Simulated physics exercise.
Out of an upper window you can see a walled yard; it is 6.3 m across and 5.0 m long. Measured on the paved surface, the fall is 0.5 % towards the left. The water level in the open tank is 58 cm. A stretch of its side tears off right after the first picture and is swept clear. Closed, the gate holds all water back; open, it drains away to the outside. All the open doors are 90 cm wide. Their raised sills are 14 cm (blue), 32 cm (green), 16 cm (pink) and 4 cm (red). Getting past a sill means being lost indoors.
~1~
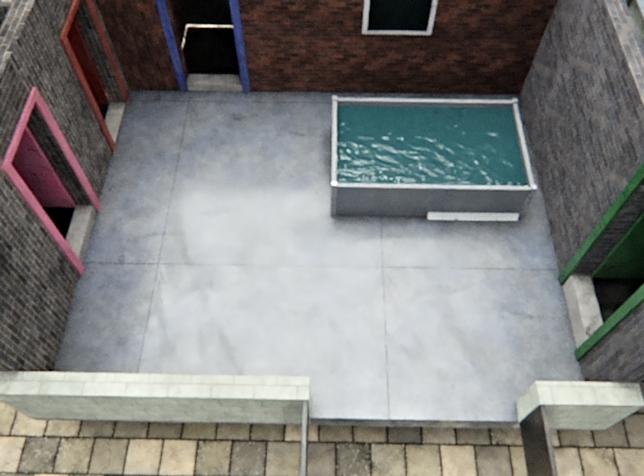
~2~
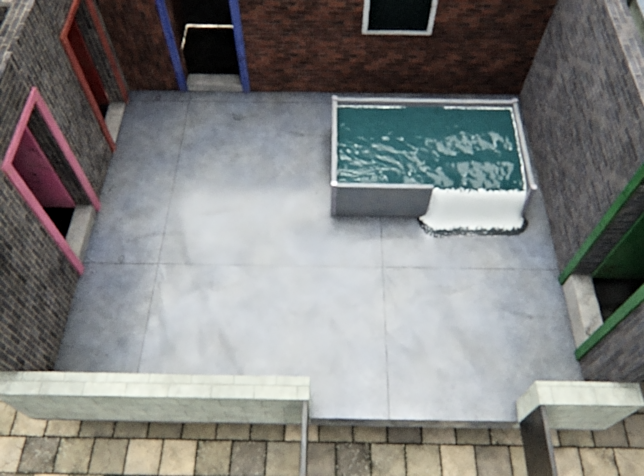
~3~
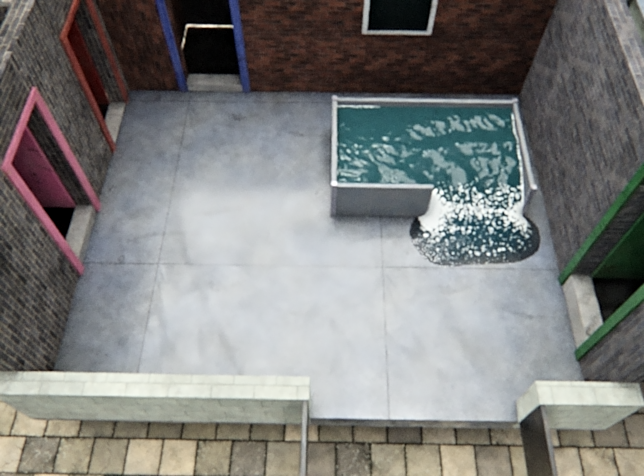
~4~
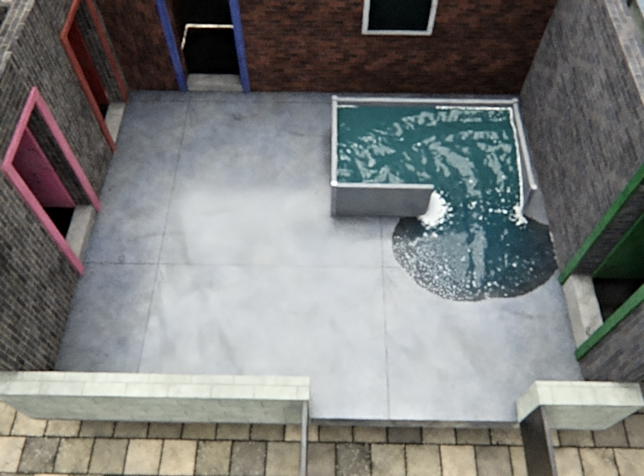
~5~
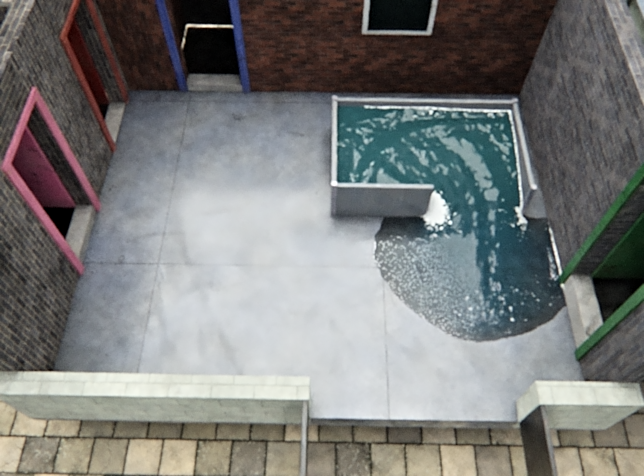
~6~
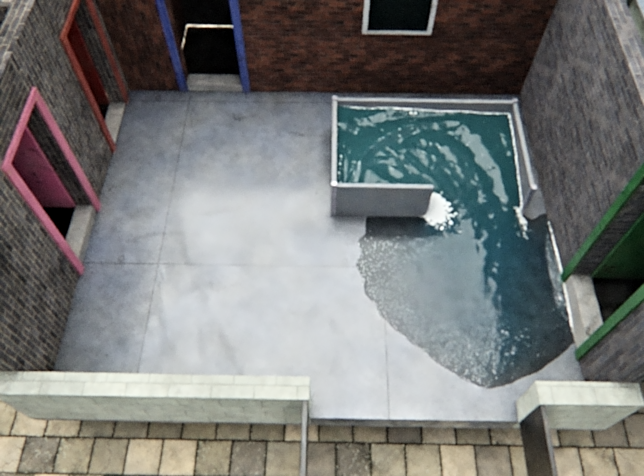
Water pours through a gap in the open tank's front side and spreads across the paved yard.
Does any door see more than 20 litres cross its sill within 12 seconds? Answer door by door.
Taking each door, the blue door does not; the green door does not; the pink door does not; the red door does not.
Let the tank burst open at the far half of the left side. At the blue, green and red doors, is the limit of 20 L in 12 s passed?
So blue stays lower, green stays lower, red tops it.
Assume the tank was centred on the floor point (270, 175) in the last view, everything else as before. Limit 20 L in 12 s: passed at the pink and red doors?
Well, pink ends up inside the mark and red ends up beyond the mark.
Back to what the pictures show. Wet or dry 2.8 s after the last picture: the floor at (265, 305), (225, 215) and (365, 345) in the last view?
Point 1: Unreached; point 2: Unreached; point 3: Reached.
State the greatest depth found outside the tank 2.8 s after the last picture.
Max depth: About 24 centimetres.
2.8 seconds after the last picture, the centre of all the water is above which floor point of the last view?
Pixel position near (447, 249).
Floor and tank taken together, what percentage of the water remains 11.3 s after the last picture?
About 42 per cent.
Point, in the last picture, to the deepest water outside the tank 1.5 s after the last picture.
Spot: Approx. (570, 401).
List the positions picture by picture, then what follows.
In the first frame, still water, 58 cm deep, in the open tank at (428, 145).
In the second frame, the front is at (521, 225), 0.7 m from the gap at (474, 204); 0.3 m2 of floor is under water; 58 cm left at the back of the open tank.
In the third frame, the front is at (433, 257), 0.9 m from the gap at (474, 206); 1.0 m2 of floor is under water; 58 cm left at the back of the open tank.
In the fourth frame, the front is at (450, 293), 1.3 m from the gap at (474, 207); 2.1 m2 of floor is under water; 57 cm left at the back of the open tank.
In the fifth frame, water pours out at (474, 207) and has run 1.8 m, to (460, 332); typically 6 cm deep outside, 51 cm at the open tank's back.
In the sixth frame, the front is at (485, 379), 2.4 m from the gap at (473, 207); 4.6 m2 of floor is under water; 49 cm left at the back of the open tank.
Then, 0.7 s after the last picture water covers 25 % of the floor and is deepest (46 cm) near (586, 401); blue door not reached, green door 22 cm at the sill, 0 L in, pink door not reached, red door not reached.
Then, 1.5 s after the last picture water covers 25 % of the floor and is deepest (40 cm) near (570, 401); blue door not reached, green door 19 cm at the sill, 0 L in, pink door not reached, red door not reached.
Then, 2.8 s after the last picture water covers 30 % of the floor and is deepest (24 cm) near (539, 400); blue door not reached, green door 23 cm at the sill, 0 L in, pink door not reached, red door not reached.
Then, 6.3 s after the last picture water covers 55 % of the floor and is deepest (11 cm) near (555, 401); blue door not reached, green door 9 cm at the sill, 0 L in, pink door 5 cm at the sill, 0 L in, red door not reached.
Then, 11.3 s after the last picture water covers 80 % of the floor and is deepest (6 cm) near (122, 120); blue door 4 cm at the sill, 0 L in, green door 4 cm at the sill, 0 L in, pink door 4 cm at the sill, 0 L in, red door 5 cm at the sill, 1 L in.
